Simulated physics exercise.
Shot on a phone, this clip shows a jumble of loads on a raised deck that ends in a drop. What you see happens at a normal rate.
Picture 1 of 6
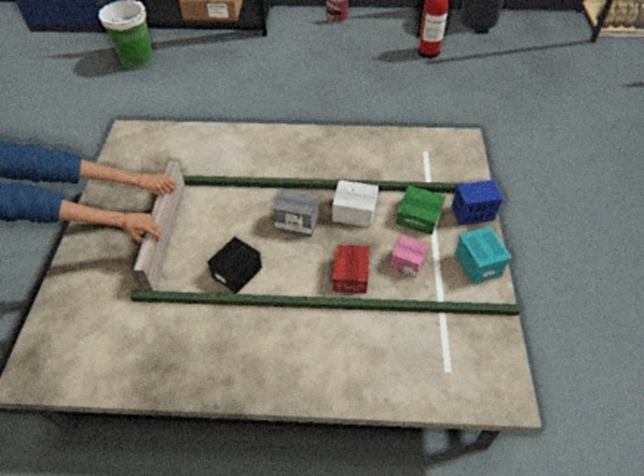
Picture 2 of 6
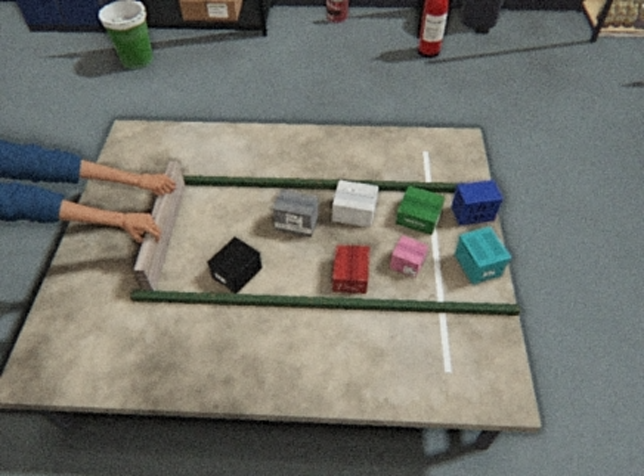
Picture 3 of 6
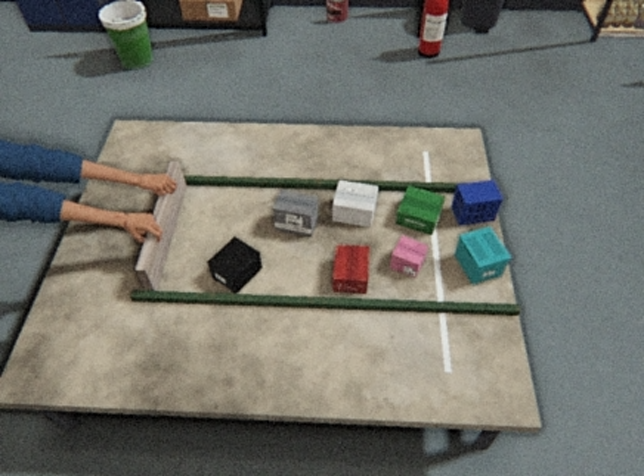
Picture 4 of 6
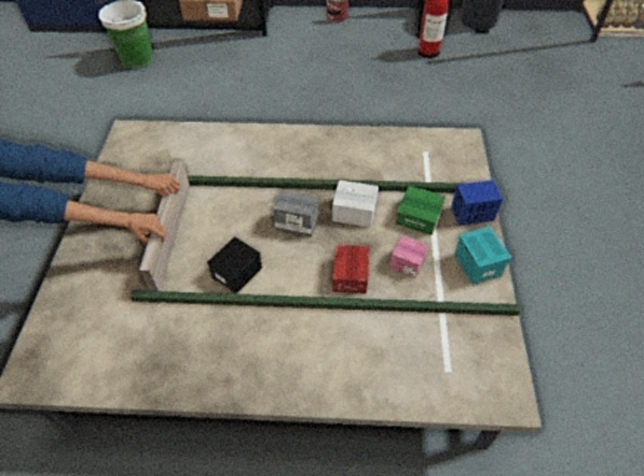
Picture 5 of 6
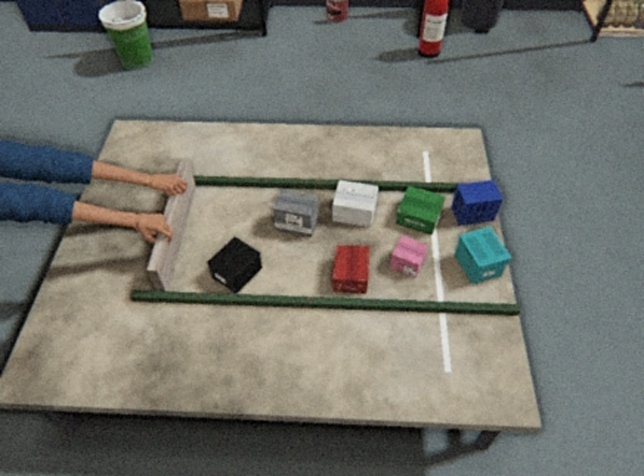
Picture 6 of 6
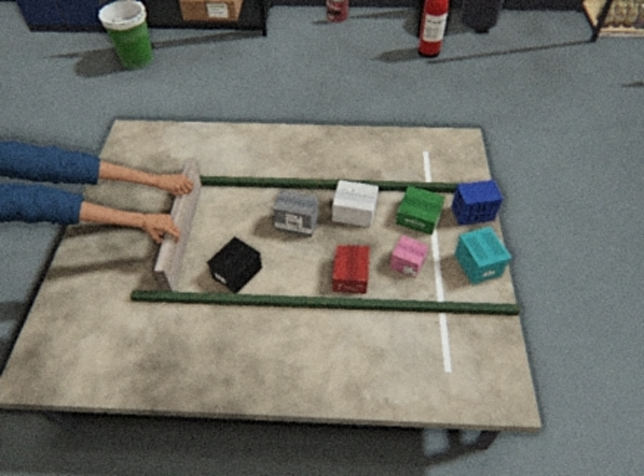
Two hands sliding an upright plank slightly rightward between green rails on a table, while eight colourful boxes stay still.
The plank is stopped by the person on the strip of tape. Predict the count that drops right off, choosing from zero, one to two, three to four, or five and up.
Fallen: Three or four.
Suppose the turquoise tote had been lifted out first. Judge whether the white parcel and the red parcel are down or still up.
First, the white parcel is safe; then, the red parcel is safe.
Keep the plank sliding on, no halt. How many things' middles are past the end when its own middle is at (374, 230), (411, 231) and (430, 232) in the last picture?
Respectively, 1, 3 and 4.
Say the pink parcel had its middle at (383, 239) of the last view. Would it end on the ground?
It is safe.
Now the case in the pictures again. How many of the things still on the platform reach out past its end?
The total here is 1.
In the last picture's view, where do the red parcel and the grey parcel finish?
Listed as asked: First (494, 273), and then (456, 216).
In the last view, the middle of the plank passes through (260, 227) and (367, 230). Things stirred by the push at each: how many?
So far 1, and 8 at the second.
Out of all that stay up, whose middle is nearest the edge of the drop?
The white parcel.
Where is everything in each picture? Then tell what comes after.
In the first picture, blue crate (476, 203); turquoise tote (481, 256); green parcel (420, 210); plank (163, 224); tape (435, 245).
In the second picture, turquoise tote (481, 256); grey parcel (296, 214).
In the third picture, green parcel (420, 210); red parcel (351, 269).
In the fourth picture, blue crate (476, 203); white parcel (355, 204).
In the fifth picture, turquoise tote (481, 256); black tote (236, 266).
In the sixth picture, blue crate (476, 203); turquoise tote (481, 256); green parcel (420, 210); plank (181, 224); tape (435, 245).
Soon after, none off yet; blue crate at rest near (476, 203); turquoise tote at rest near (481, 256); green parcel at rest near (420, 210).
By the end, the number that fall off is three or four; fallen, pink parcel, green parcel, turquoise tote and blue crate.
